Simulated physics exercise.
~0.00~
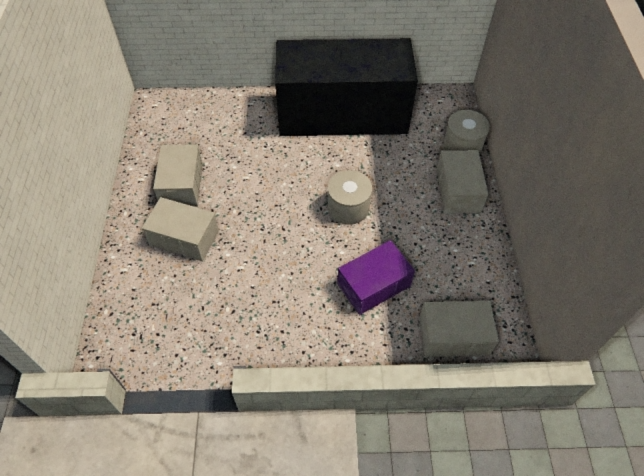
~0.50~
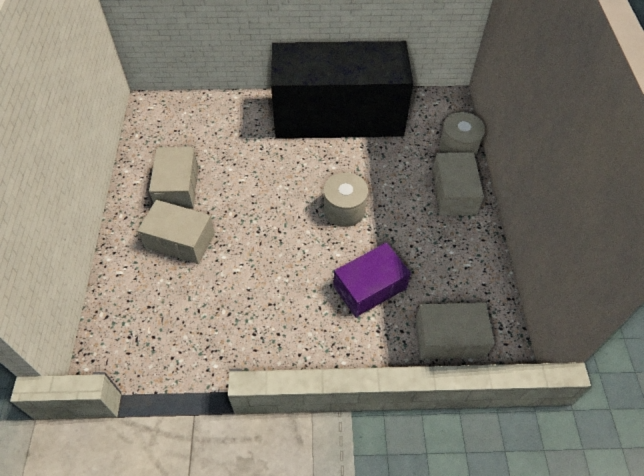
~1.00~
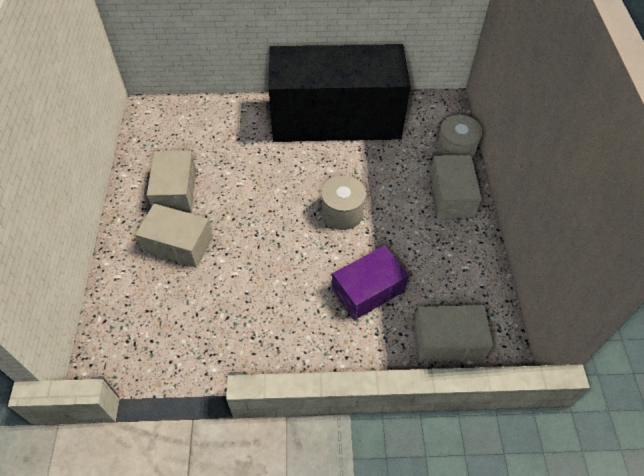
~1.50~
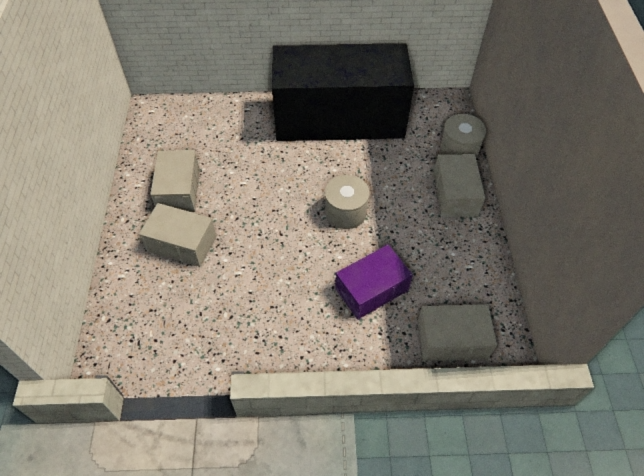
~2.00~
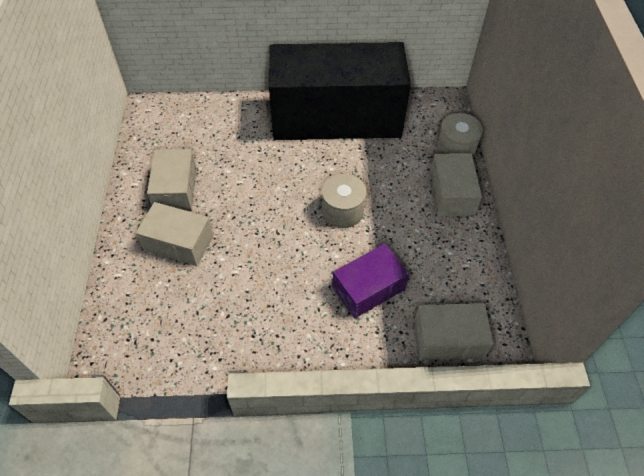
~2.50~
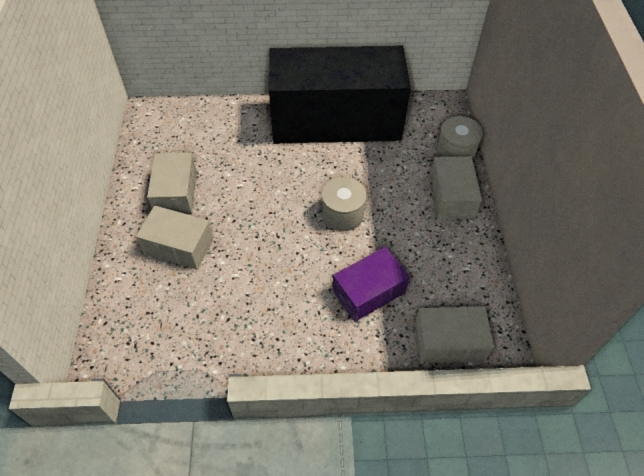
Water spreading over the street paving outside a walled room, then entering at the doorway, while crates, tubs and black block stay still.
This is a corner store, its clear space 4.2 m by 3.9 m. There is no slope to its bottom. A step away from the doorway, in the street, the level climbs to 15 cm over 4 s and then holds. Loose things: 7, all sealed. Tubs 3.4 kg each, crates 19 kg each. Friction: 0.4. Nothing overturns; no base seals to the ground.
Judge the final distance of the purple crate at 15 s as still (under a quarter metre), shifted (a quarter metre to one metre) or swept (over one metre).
Stays close by.
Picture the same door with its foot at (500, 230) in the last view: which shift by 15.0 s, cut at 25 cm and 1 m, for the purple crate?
As for the purple crate, it keeps its spot.
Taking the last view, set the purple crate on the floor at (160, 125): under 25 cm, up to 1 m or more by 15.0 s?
So it budges only slightly.
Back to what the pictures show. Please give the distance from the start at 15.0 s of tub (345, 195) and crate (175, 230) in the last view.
The first is 150 cm from its start, the second 60 cm.
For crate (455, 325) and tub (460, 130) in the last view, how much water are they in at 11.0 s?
I'd estimate 2 cm for the first and 6 cm for the second.
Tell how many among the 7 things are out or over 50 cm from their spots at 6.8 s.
That would be 0.
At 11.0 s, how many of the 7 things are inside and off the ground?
That would be 2 of them.
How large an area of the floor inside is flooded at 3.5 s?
1.5 m2.
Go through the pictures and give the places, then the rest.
The purple crate at (376, 269), on the bottom; water covers 0.0 m2; 0 of 7 have shifted, in the first picture.
The purple crate at (372, 272), on the bottom; 0.0 m2 under water; 0 of 7 have shifted, in the second picture.
The purple crate at (371, 274) rests on the ground; water covers 0.0 m2; 0 of 7 have shifted, in the third picture.
The purple crate at (374, 274) rests on the ground; water covers 0.0 m2; 0 of 7 have shifted, in the fourth picture.
The purple crate at (371, 273), on the bottom; 0.0 m2 under water; 0 of 7 have shifted, in the fifth picture.
The purple crate at (371, 276) rests on the ground; water covers 0.2 m2; 0 of 7 have shifted, in the sixth picture.
After 3.5 s the purple crate is near (371, 276), 0.0 m from its start, aground; 0 afloat.
After 6.8 s the purple crate is near (371, 276), 0.0 m from its start, aground; 0 afloat.
After 11.0 s the purple crate is near (371, 276), 0.0 m from its start, aground; 2 afloat.
After 15.0 s the purple crate is near (371, 276), 0.0 m from its start, aground; 4 afloat.
